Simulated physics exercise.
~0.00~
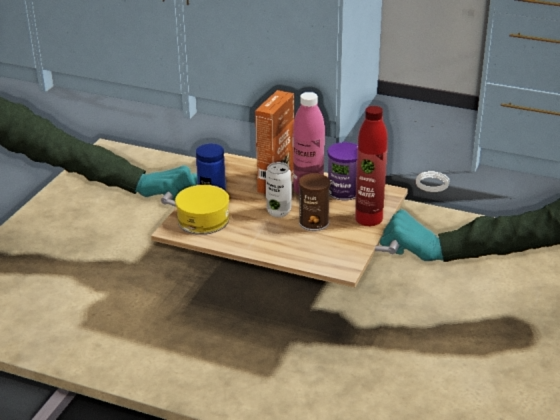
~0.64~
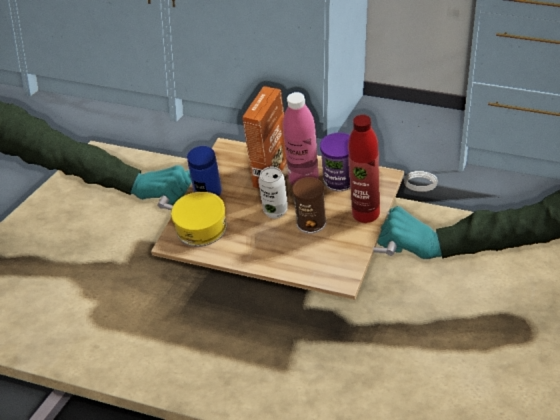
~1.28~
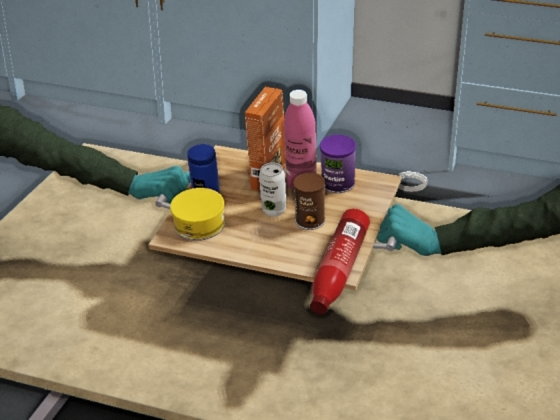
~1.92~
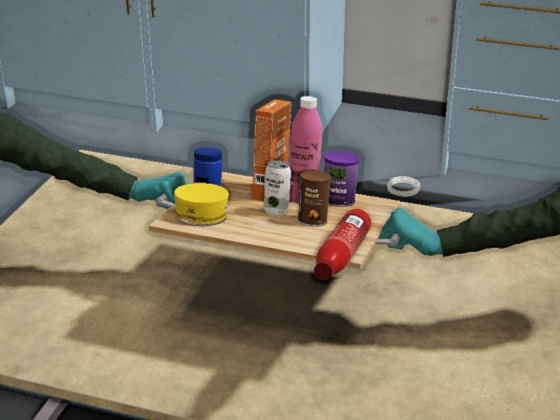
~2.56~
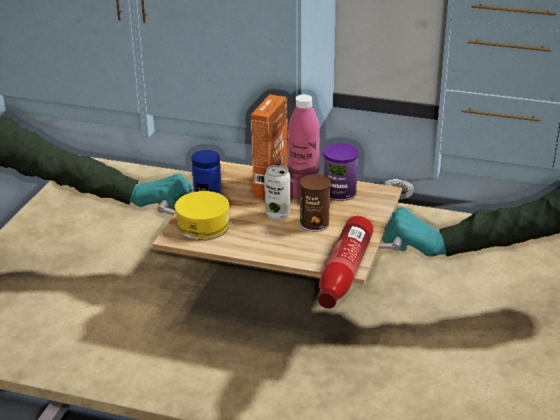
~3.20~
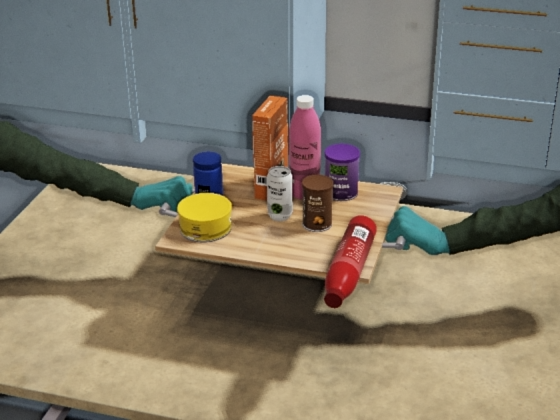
In a kitchen, gloved hands tilting a wooden tray of groceries over a table, the red bottle toppling and staying aboard.
